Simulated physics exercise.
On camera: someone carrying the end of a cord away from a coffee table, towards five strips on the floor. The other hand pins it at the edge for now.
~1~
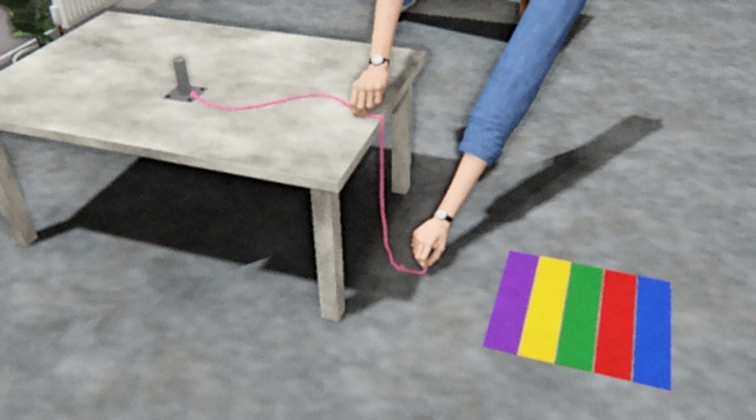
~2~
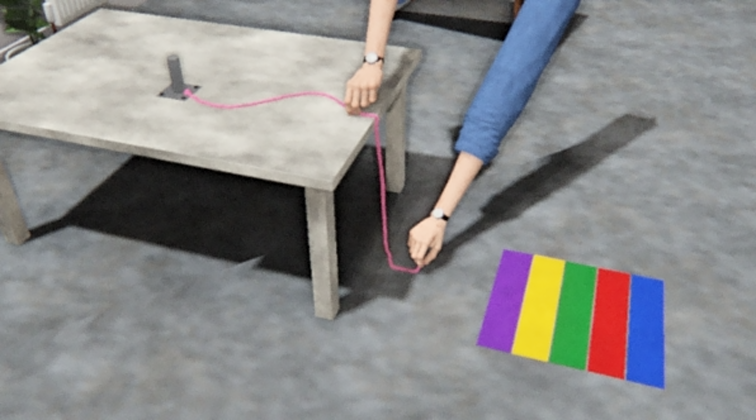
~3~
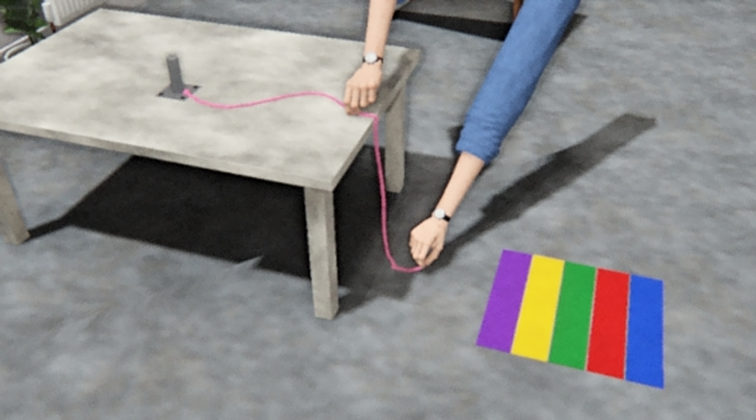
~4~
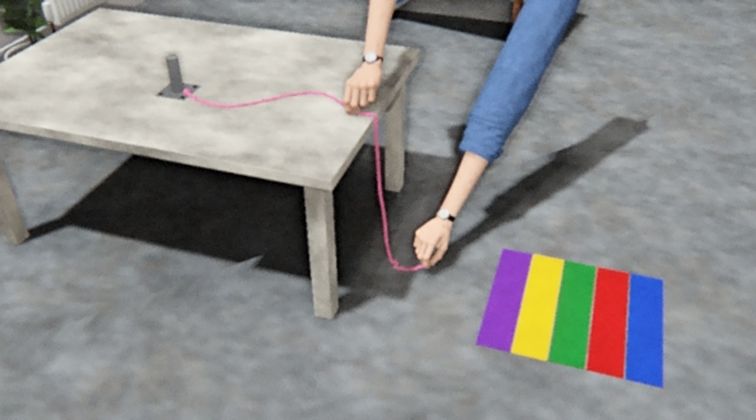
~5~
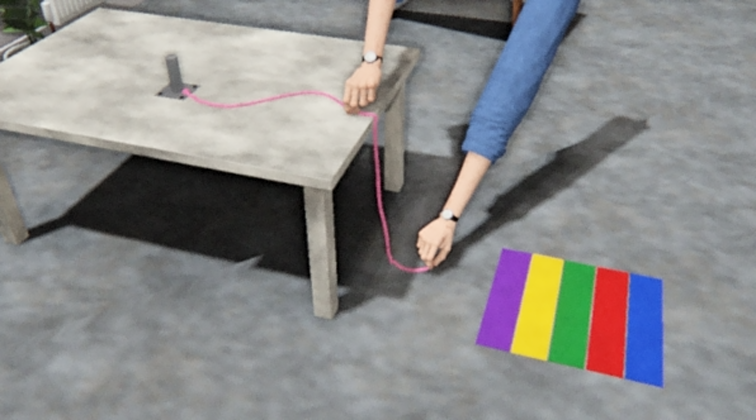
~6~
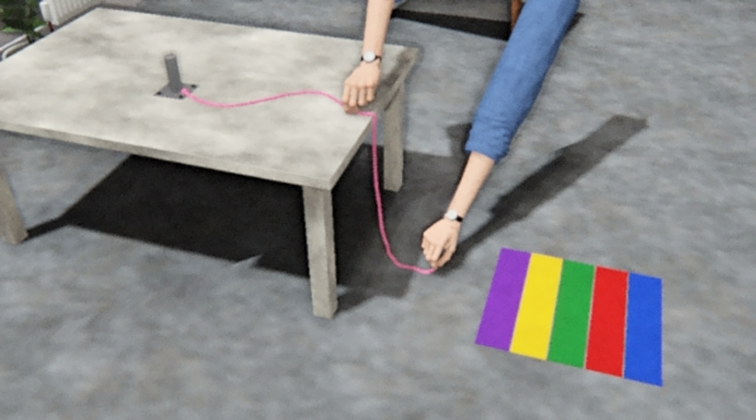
At the start, one hand pins a pink cord at the edge of a coffee table while the other holds its end near the floor, left of five coloured strips. The lower hand stays almost still, then draws the end slightly right, towards the purple strip, while the upper hand keeps its place.
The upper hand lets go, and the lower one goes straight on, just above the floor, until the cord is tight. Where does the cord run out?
It gets as far as the green strip.
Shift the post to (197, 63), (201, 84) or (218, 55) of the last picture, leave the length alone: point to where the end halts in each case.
In that order: (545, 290), (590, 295) and (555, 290).
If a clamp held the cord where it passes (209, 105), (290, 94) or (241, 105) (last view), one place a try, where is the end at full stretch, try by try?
The places are (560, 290), (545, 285) and (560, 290).
Soon after, end near (514, 281); over purple.
Then, end near (550, 289); over yellow.
At full stretch, end near (571, 293); over green. The green one.
